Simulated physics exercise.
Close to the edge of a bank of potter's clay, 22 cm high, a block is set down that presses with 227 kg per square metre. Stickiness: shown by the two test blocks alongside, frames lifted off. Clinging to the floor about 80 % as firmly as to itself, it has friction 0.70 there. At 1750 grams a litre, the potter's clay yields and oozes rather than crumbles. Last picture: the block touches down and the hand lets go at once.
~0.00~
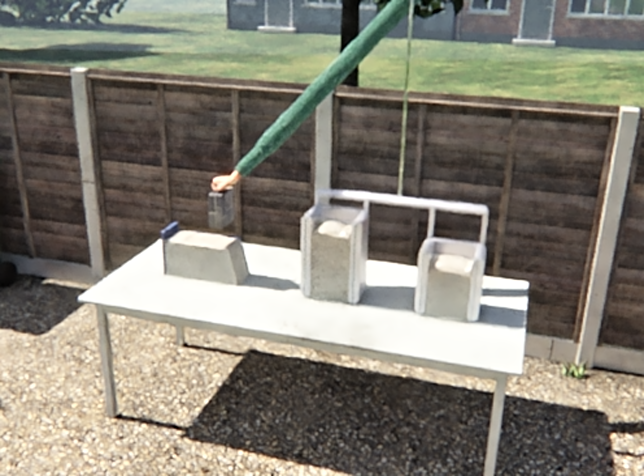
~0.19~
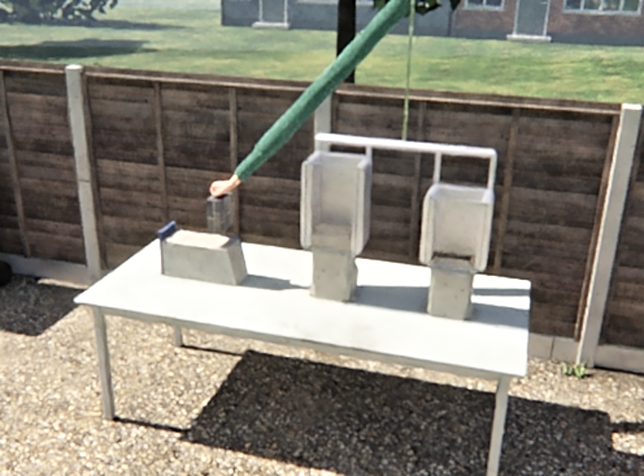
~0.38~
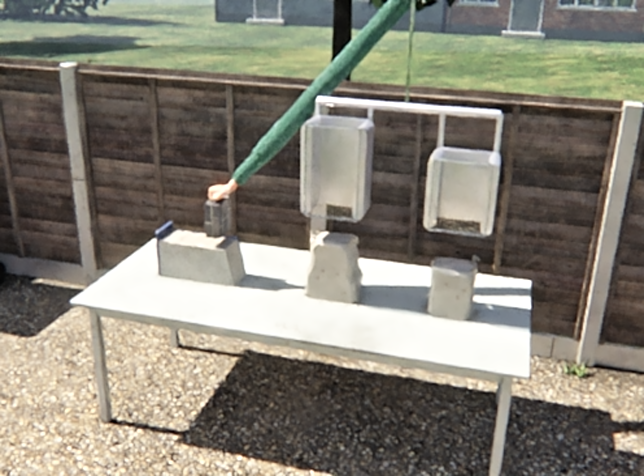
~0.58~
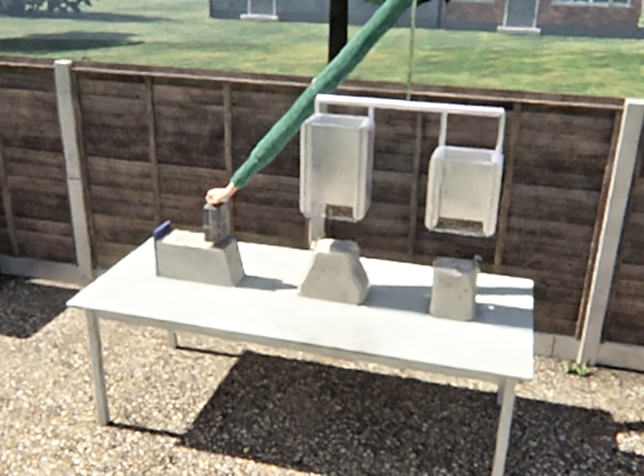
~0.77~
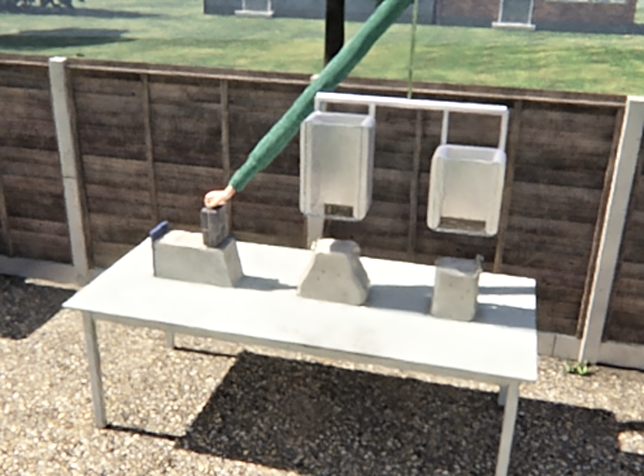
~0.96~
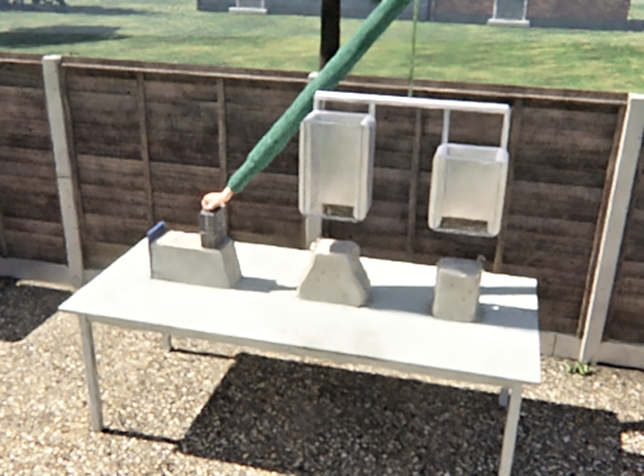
In a sunny gravel yard before a brown fence, with grass and brick buildings beyond, a white table is seen from slightly above by a slowly drifting camera. A green-sleeved arm holds a small grey block over a pale clay bank at left, beside two joined whitish moulds. The moulds rise off two grey clay blocks, the middle one slumps wider while the right keeps its shape, and the hand lowers its block onto the bank.
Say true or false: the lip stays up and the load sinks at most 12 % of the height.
True.
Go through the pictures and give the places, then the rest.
In the first frame, crest of the potter's clay at (167, 241); block heights 39 cm, 28 cm (left to right).
In the second frame, crest of the potter's clay at (164, 241); block heights 38 cm, 28 cm (left to right).
In the third frame, crest of the potter's clay at (161, 241); block heights 33 cm, 28 cm (left to right).
In the fourth frame, crest of the potter's clay at (159, 241); block heights 29 cm, 28 cm (left to right).
In the fifth frame, crest of the potter's clay at (156, 242); block heights 29 cm, 28 cm (left to right).
In the sixth frame, crest of the potter's clay at (153, 243); block heights 29 cm, 28 cm (left to right).
After 1.11 s, the block is down by 1 % of the bank's height and stands upright.
After 1.28 s, the block is down by 1 % of the bank's height and stands upright.
After 1.46 s, the block is down by 1 % of the bank's height and stands upright.
After 1.63 s, the block is down by 1 % of the bank's height and stands upright.
After 1.68 s, the block is down by 1 % of the bank's height and stands upright.
